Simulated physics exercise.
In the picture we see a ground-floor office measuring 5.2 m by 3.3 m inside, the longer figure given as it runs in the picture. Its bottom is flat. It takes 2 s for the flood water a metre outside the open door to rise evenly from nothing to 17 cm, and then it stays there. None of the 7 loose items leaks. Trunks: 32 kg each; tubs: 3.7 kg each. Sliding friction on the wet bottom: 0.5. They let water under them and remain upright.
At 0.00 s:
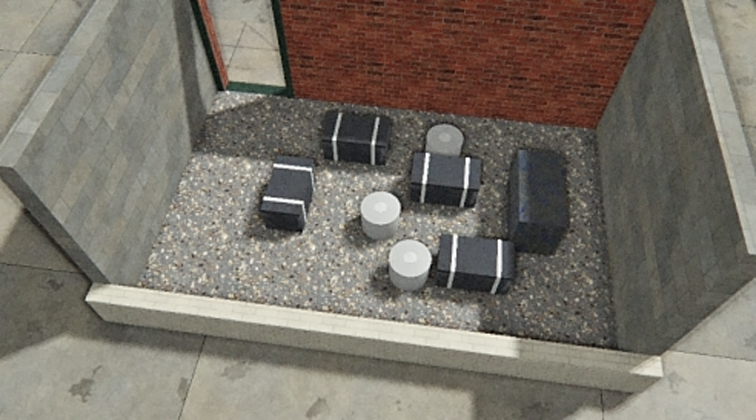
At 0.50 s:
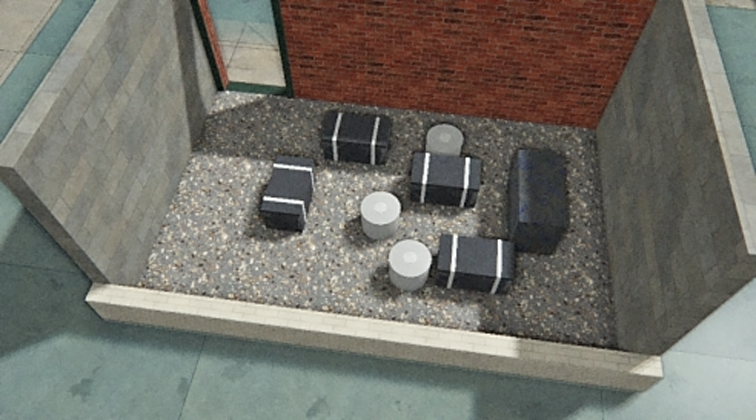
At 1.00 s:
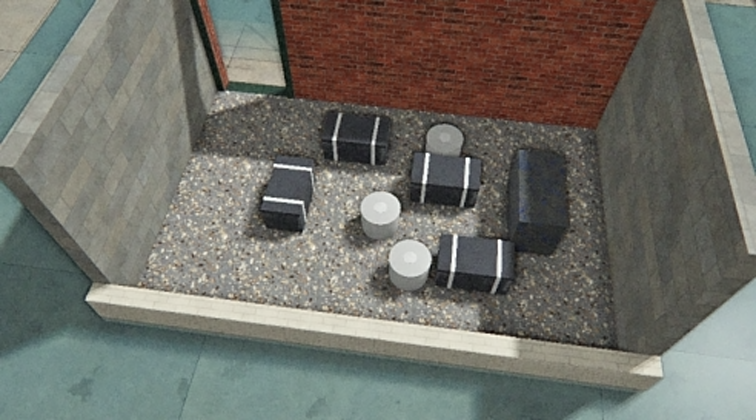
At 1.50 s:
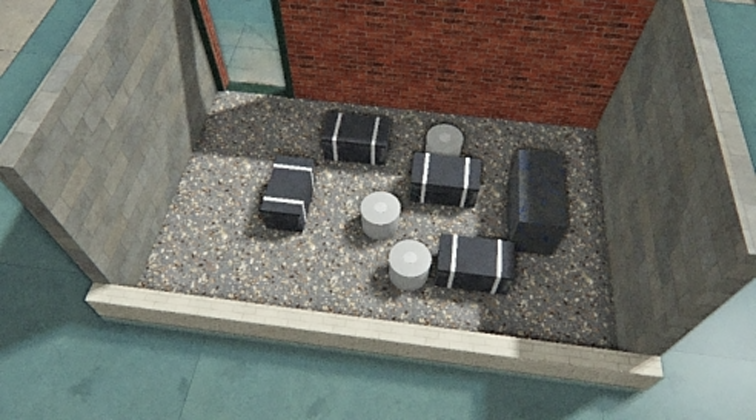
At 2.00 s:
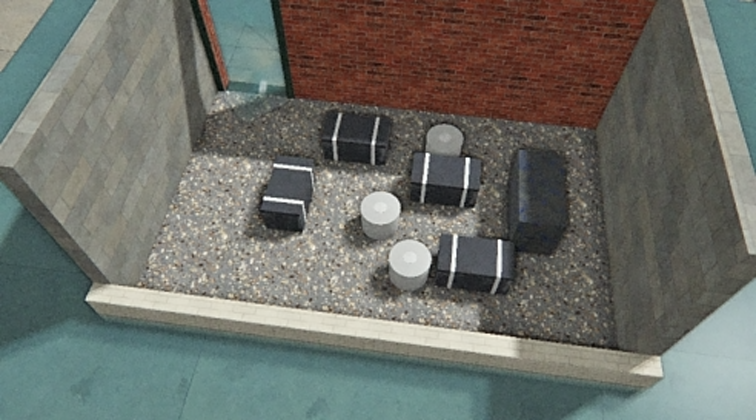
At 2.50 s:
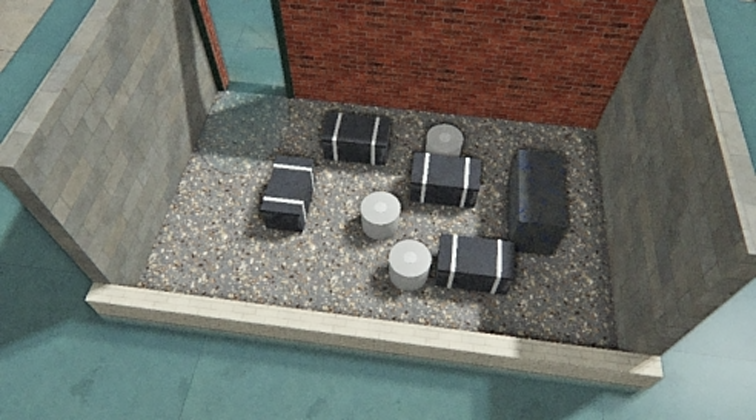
Water spreads around the walled room and starts covering the doorway corner while the trunks stay still.
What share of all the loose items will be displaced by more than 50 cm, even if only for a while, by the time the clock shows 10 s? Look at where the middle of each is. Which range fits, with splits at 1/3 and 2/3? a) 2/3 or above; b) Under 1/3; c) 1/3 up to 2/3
b.
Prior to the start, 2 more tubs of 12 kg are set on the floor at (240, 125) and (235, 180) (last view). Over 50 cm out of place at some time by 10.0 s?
First one exceeds it, second one exceeds it.
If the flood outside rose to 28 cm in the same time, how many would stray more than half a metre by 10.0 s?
3.
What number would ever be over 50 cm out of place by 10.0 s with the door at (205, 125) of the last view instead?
Count: 2.
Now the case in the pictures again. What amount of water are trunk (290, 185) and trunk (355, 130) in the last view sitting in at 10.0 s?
First roughly 6 cm, second roughly 3 cm.
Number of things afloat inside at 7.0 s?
I count 2.
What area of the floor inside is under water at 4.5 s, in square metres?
6.0 m2.
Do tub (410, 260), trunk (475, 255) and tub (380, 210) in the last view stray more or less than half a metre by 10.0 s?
Result, in order: Exceeded / stayed within / exceeded.
After 3.5 s 0 of 7 are over 50 cm from their spots; 0 afloat.
After 4.5 s 0 of 7 are over 50 cm from their spots; 0 afloat.
After 7.0 s 0 of 7 are over 50 cm from their spots; 2 afloat.
After 10.0 s 2 of 7 are over 50 cm from their spots, and 2 have been at some point; 2 afloat.
